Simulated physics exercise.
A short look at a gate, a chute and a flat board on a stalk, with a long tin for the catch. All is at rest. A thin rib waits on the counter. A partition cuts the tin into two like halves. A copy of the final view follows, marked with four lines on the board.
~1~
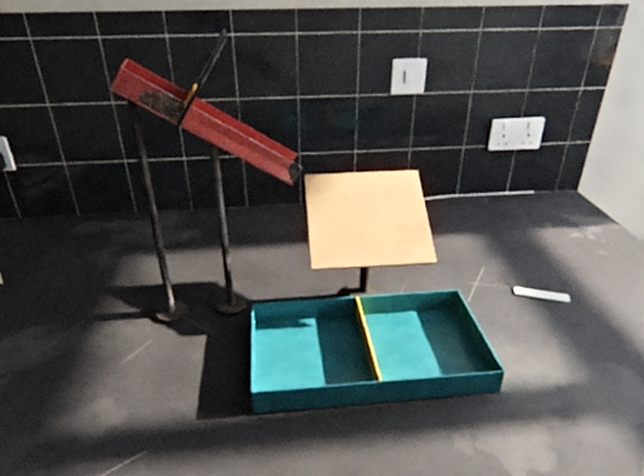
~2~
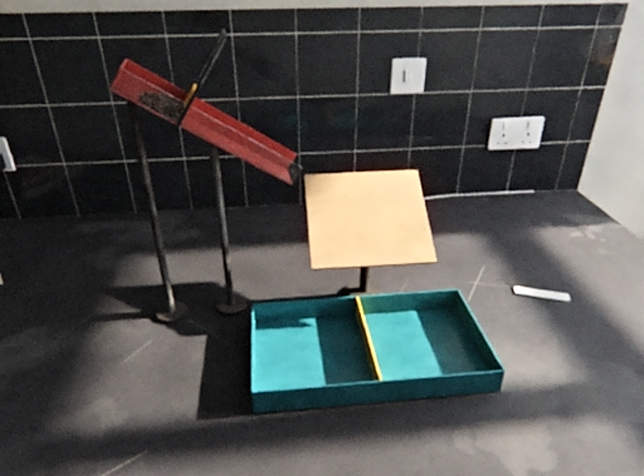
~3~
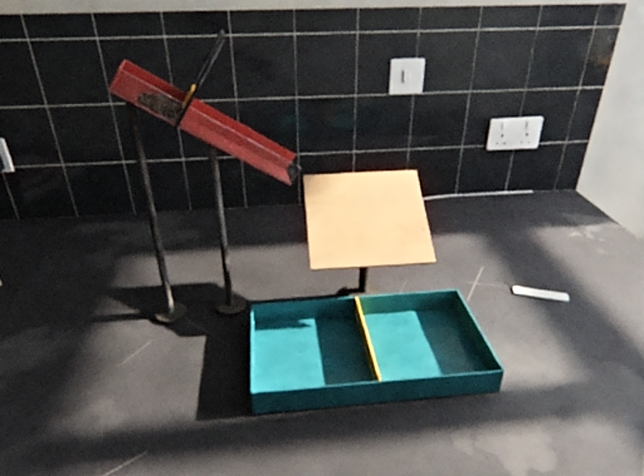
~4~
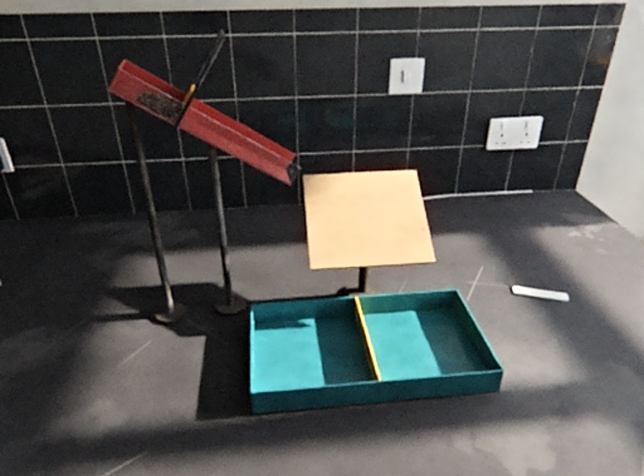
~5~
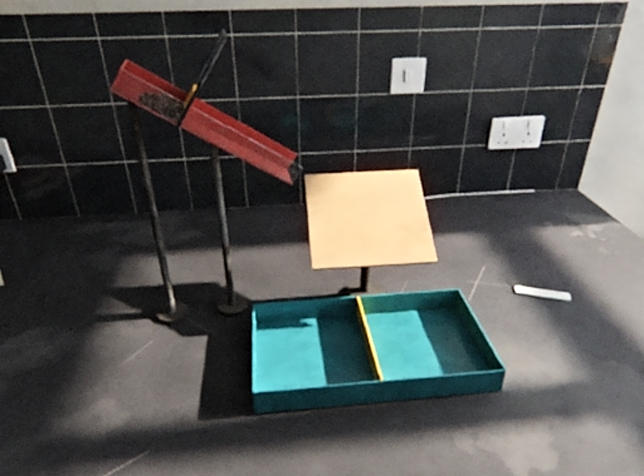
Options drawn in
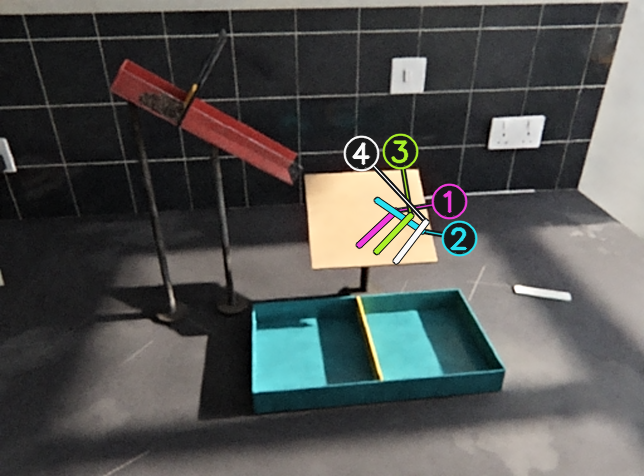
Red sloping chute with a closed gate standing beside a tilted tan board and a divided teal tin, everything staying still.
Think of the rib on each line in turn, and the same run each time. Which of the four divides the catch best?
3 is best.
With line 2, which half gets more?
More lands on the right.
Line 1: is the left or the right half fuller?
The left half.
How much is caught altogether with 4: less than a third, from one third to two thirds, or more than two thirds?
It is more than two thirds.
On the marked copy, line 1 from (395, 211) to (359, 245); line 2 from (377, 200) to (422, 231); line 3 from (410, 215) to (376, 251); line 4 from (426, 221) to (396, 261).
Choosing 1, of what is caught, almost all in the left half, about a tenth in the right.
Choosing 2, of what is caught, about a tenth in the left half, almost all in the right.
Choosing 3, of what is caught, roughly two thirds in the left half, roughly a third in the right.
Choosing 4, of what is caught, about a tenth in the left half, almost all in the right.
